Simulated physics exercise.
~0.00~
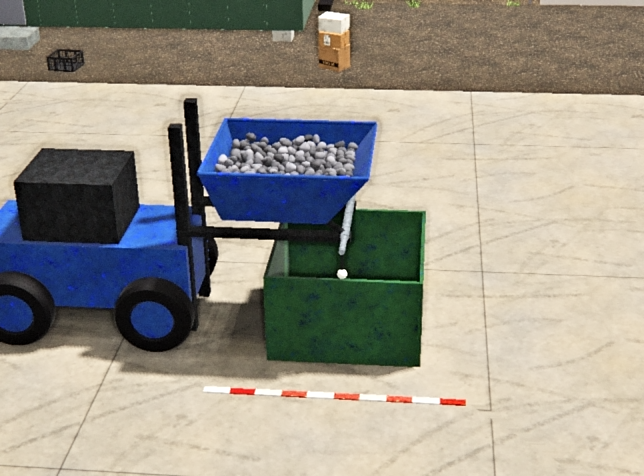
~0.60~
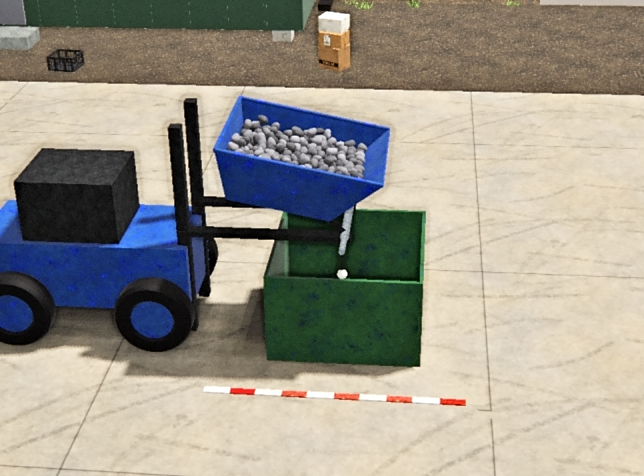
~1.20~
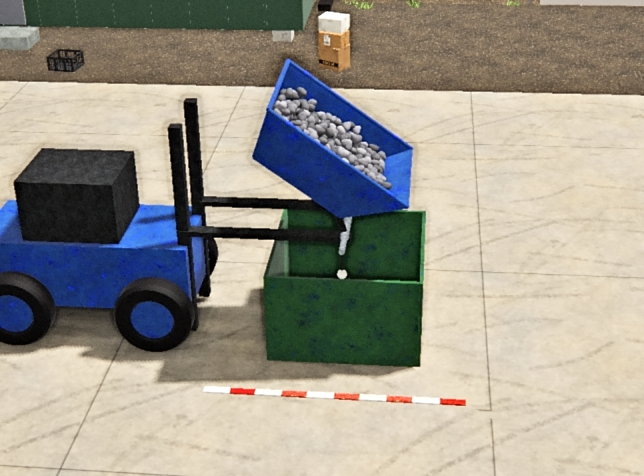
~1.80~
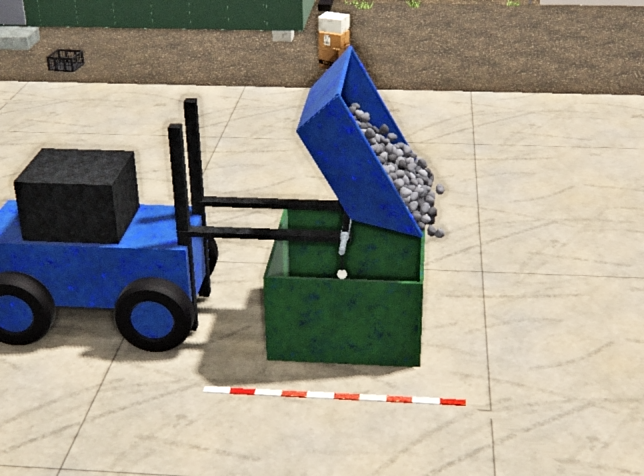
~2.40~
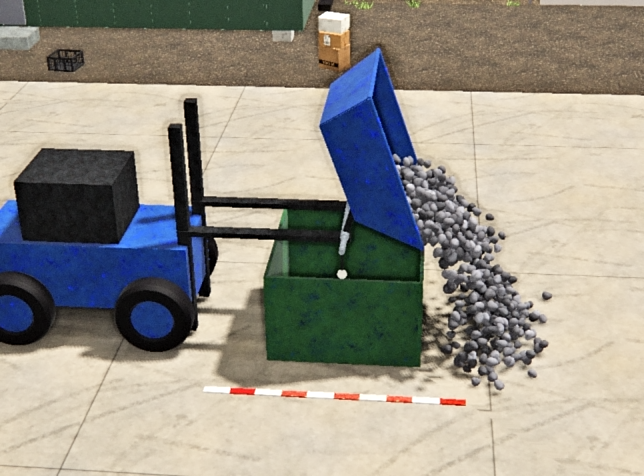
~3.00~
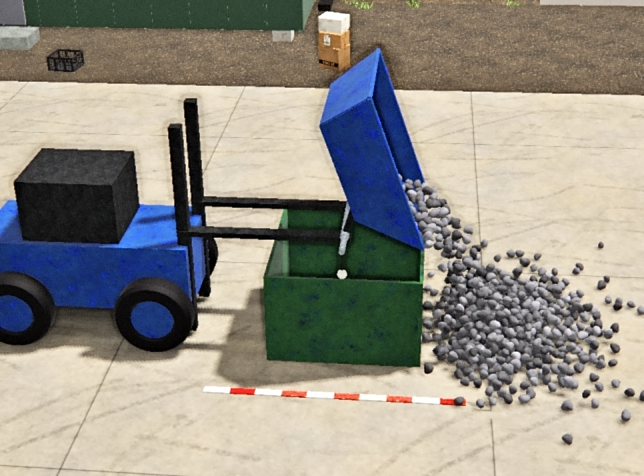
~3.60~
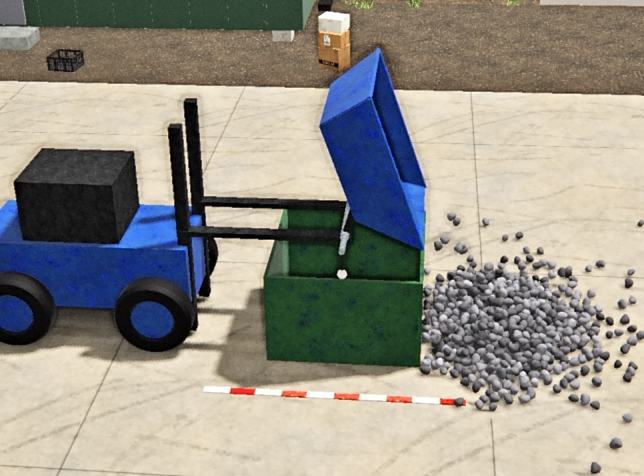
The footage shows a blue forklift-like vehicle tipping a blue skip of grey stones steeply to the right above a green bin; the stones pour over the bin's right side and end in a scattered heap on the pavement, leaving the skip tilted and empty.
